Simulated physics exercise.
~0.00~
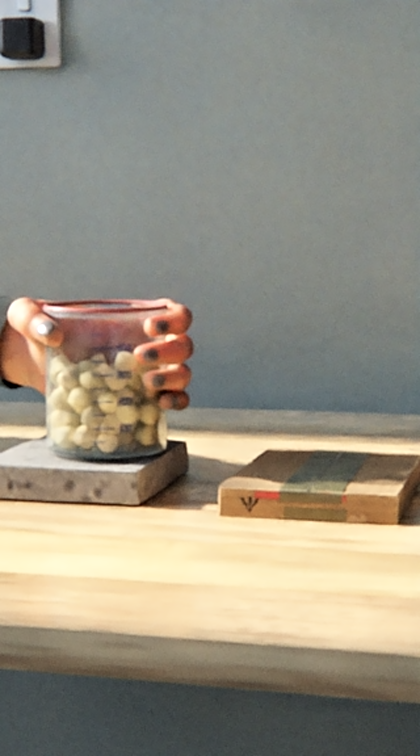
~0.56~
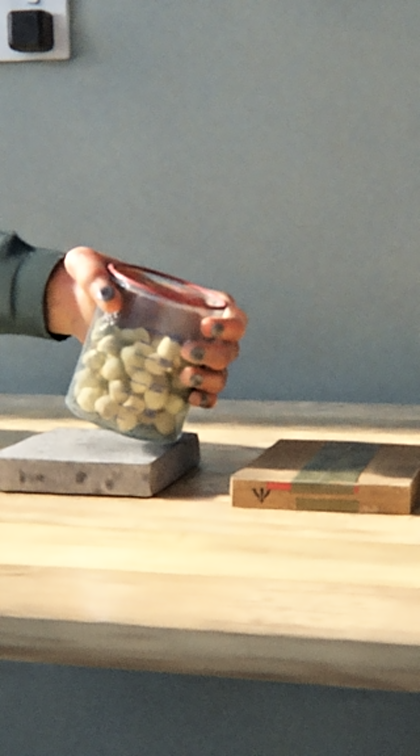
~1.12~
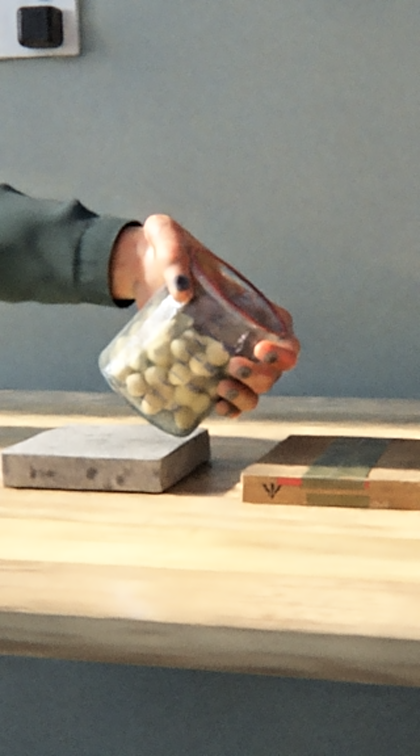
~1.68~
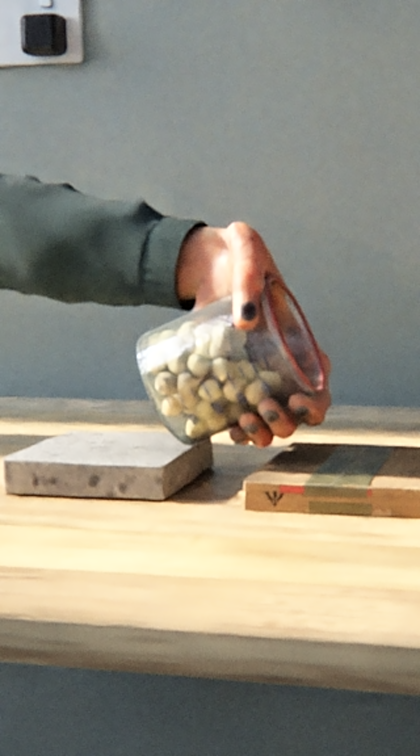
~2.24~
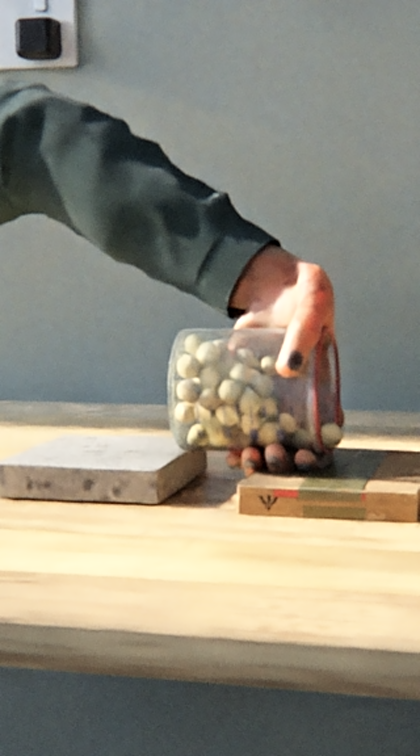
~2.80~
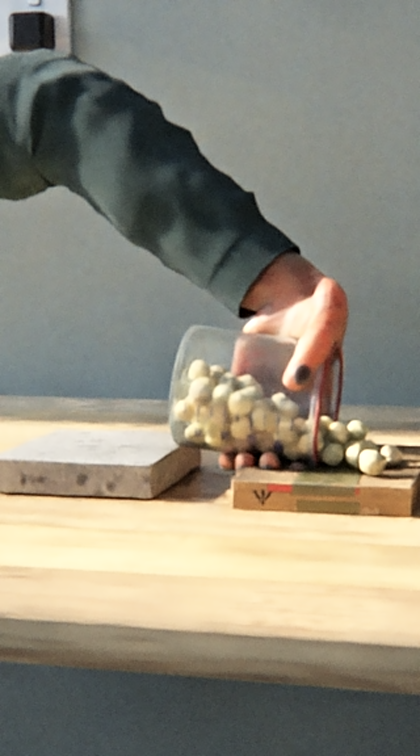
In this clip, a hand lifts a clear, red-rimmed jar of pale round nuts off a gray slab, tips it rightward, and lowers it sideways against a flat cardboard box, where some of the nuts spill from its mouth onto the box while many remain inside.
